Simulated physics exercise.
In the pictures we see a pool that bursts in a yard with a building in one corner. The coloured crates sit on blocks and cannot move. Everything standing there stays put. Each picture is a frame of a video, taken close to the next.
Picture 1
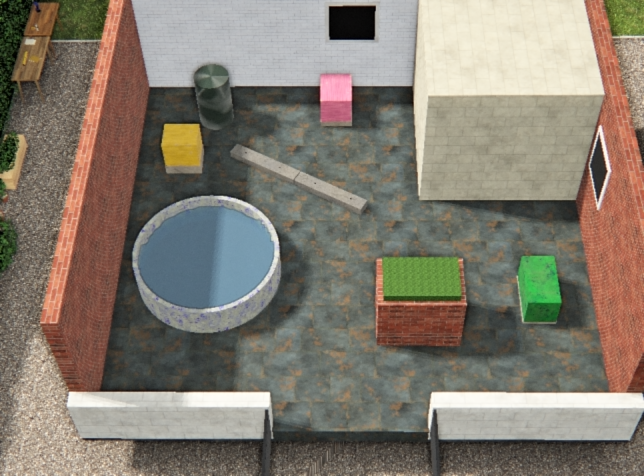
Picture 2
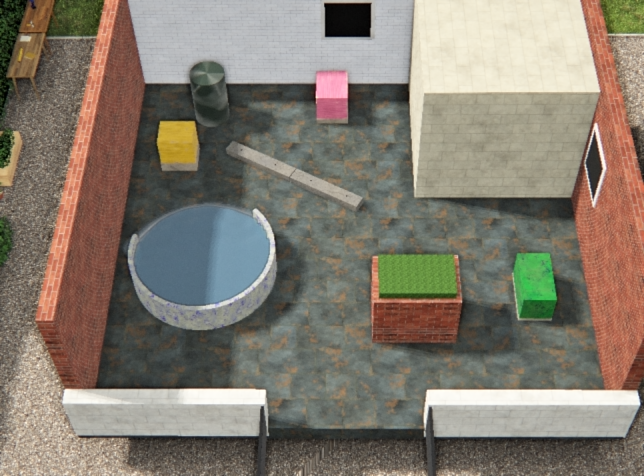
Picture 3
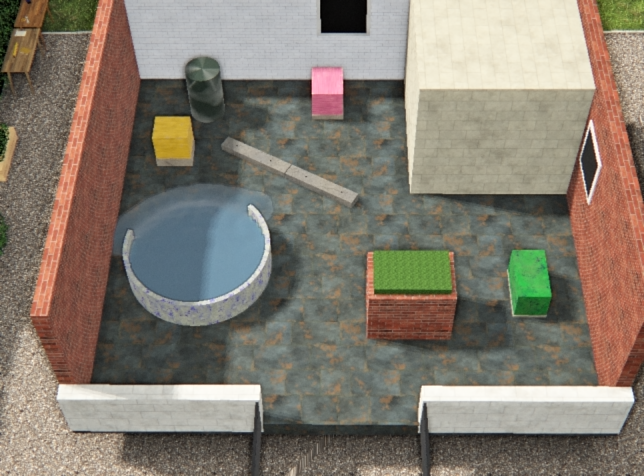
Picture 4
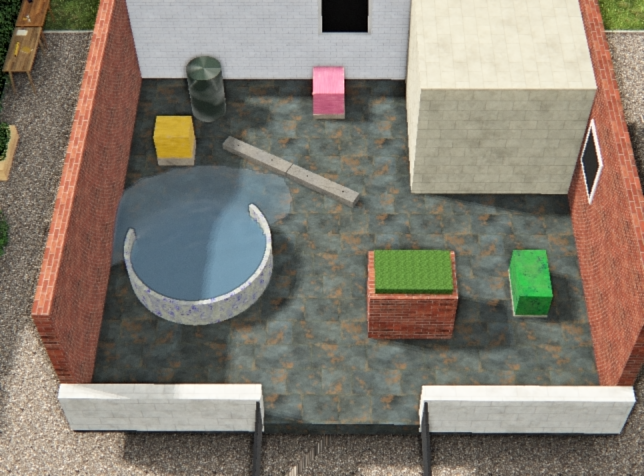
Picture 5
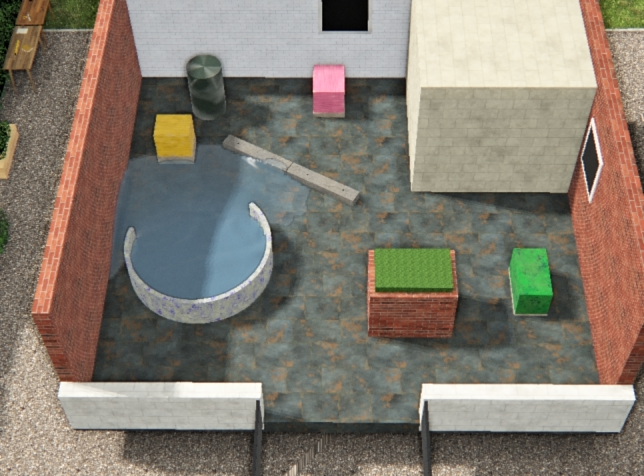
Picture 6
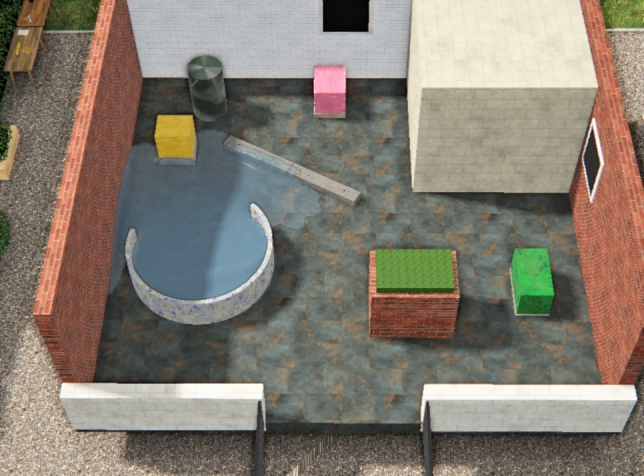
A round pool in a walled yard bursts at its far side, spreading water across the floor.
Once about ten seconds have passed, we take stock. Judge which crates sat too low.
The pink crate was too low. The green crate was too low. The yellow crate was too low.
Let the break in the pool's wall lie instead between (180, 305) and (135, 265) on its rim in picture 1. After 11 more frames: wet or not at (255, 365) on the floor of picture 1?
Looking at that point, I'd call it drenched.
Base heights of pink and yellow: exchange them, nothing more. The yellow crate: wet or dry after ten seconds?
Looks like the yellow is inundated.
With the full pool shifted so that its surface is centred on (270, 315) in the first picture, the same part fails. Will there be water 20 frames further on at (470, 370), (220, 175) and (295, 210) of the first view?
Results in order - left untouched, swamped, swamped.
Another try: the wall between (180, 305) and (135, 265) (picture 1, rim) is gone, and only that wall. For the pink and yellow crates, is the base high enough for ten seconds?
As I see it, pink crate is not reached, and yellow crate is not reached.
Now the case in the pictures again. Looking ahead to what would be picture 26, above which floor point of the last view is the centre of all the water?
The water's middle lies around (214, 181).
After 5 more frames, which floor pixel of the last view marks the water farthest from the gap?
(144, 79).
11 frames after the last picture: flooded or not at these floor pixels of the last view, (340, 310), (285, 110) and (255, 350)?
First spot clear, second spot swamped, third spot clear.
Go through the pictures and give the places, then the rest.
The first picture shows the round tank at (206, 254) is whole and still.
In the second picture, water pours out on the round tank's far side and has run to (129, 251).
In the third picture, the front is at (113, 249), out from the gap on the round tank's far side.
In the fourth picture, the front is at (281, 183), out from the gap on the round tank's far side.
In the fifth picture, the front is at (304, 186), out from the gap on the round tank's far side.
In the sixth picture, the front is at (318, 192), out from the gap on the round tank's far side.
A moment on, water covers 20 % of the floor; the pink crate not reached, the green crate not reached, the yellow crate water round its plinth.
Next, water covers 30 % of the floor; the pink crate water round its plinth, the green crate not reached, the yellow crate water round its plinth.
Then, water covers 45 % of the floor; the pink crate water round its plinth, the green crate not reached, the yellow crate water round its plinth.
Later, water covers 65 % of the floor; the pink crate water round its plinth, the green crate water round its plinth, the yellow crate water round its plinth.
In the end, water covers 85 % of the floor; the pink crate was topped, the green crate was topped, the yellow crate was topped.
